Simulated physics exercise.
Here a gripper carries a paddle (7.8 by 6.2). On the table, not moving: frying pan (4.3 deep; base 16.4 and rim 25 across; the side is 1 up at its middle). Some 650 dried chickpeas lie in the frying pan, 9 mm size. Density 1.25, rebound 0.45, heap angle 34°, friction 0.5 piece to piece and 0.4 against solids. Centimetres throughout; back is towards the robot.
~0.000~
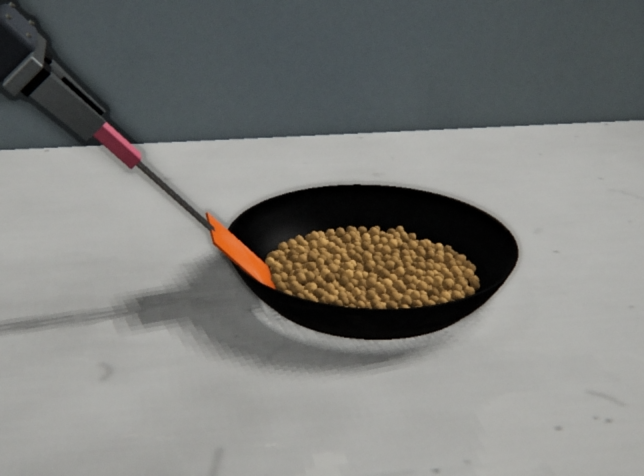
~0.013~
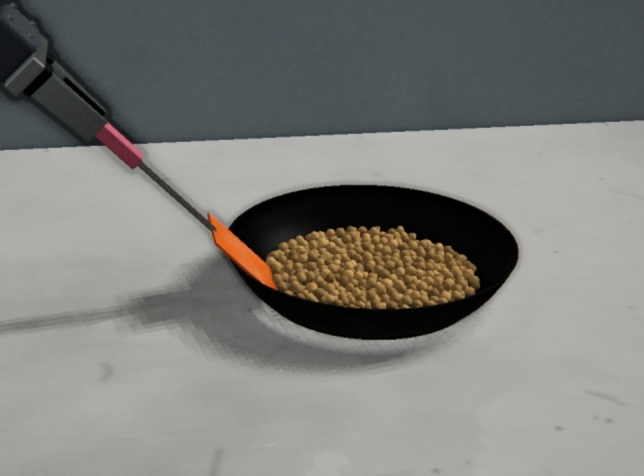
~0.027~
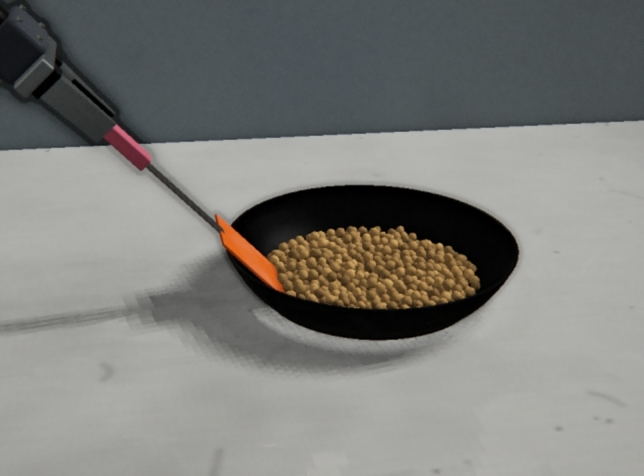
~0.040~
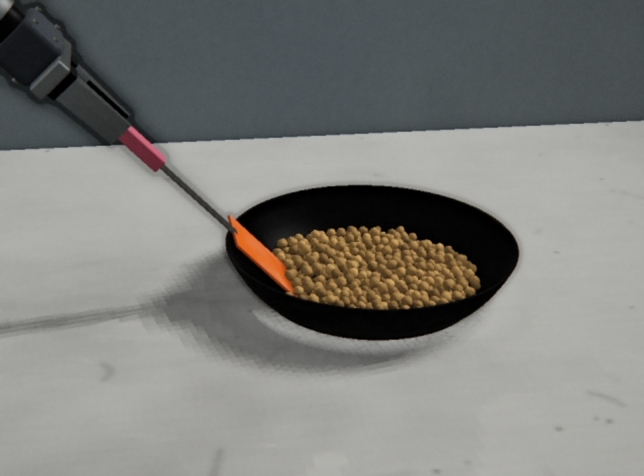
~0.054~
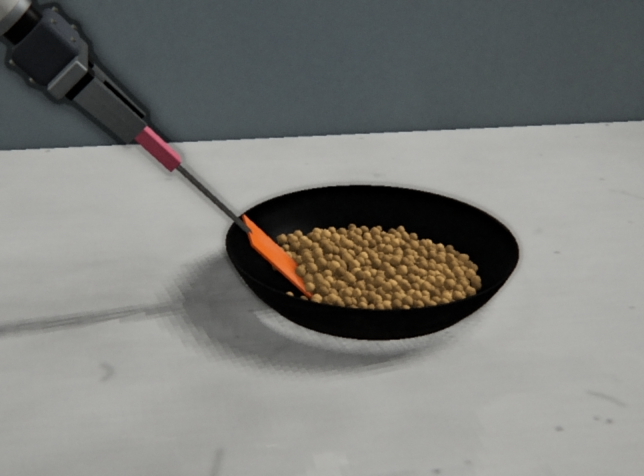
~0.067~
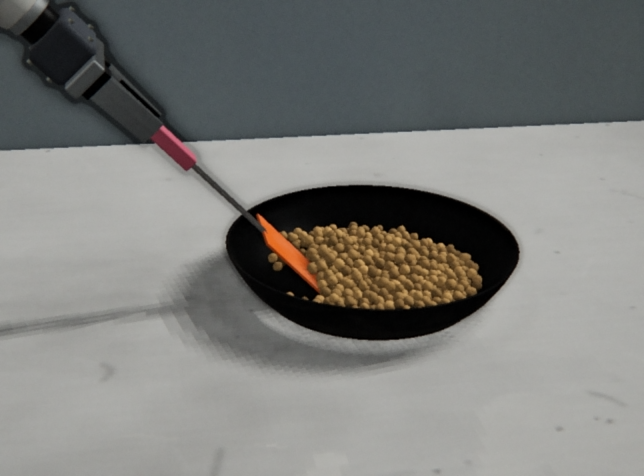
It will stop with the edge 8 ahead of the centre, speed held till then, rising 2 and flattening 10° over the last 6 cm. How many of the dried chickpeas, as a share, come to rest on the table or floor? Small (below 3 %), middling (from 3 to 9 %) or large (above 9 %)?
Share on the table or floor: Middling (from 3 to 9 %).
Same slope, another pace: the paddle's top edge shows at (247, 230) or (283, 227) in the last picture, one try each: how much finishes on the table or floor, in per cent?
About 0 and 10 per cent.
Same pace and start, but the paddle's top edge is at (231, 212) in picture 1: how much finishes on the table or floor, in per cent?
Some 5 per cent.
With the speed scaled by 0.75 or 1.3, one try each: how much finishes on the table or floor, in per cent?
About 0 and 10 per cent.
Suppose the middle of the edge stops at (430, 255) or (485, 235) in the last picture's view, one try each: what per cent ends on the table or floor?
About 0 and 20 per cent.
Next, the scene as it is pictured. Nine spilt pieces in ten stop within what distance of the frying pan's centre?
About 30 cm.
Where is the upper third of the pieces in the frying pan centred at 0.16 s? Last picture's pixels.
Around (412, 256).
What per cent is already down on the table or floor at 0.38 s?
About 4 per cent.
After 0.11 s, sloping 47°, highest piece 6 above the table; 647 in the frying pan.
After 0.16 s, sloping 44°, highest piece 6 above the table; 647 in the frying pan.
After 0.38 s, sloping 37°, highest piece 5 above the table; 609 in the frying pan, 29 on the table or floor, 9 on the blade or in flight.
After 1.43 s, sloping 37°, highest piece 5 above the table; 609 in the frying pan, 38 on the table or floor.
In the end, 609 in the frying pan, 38 on the table or floor. That is 6 % on the table or floor.
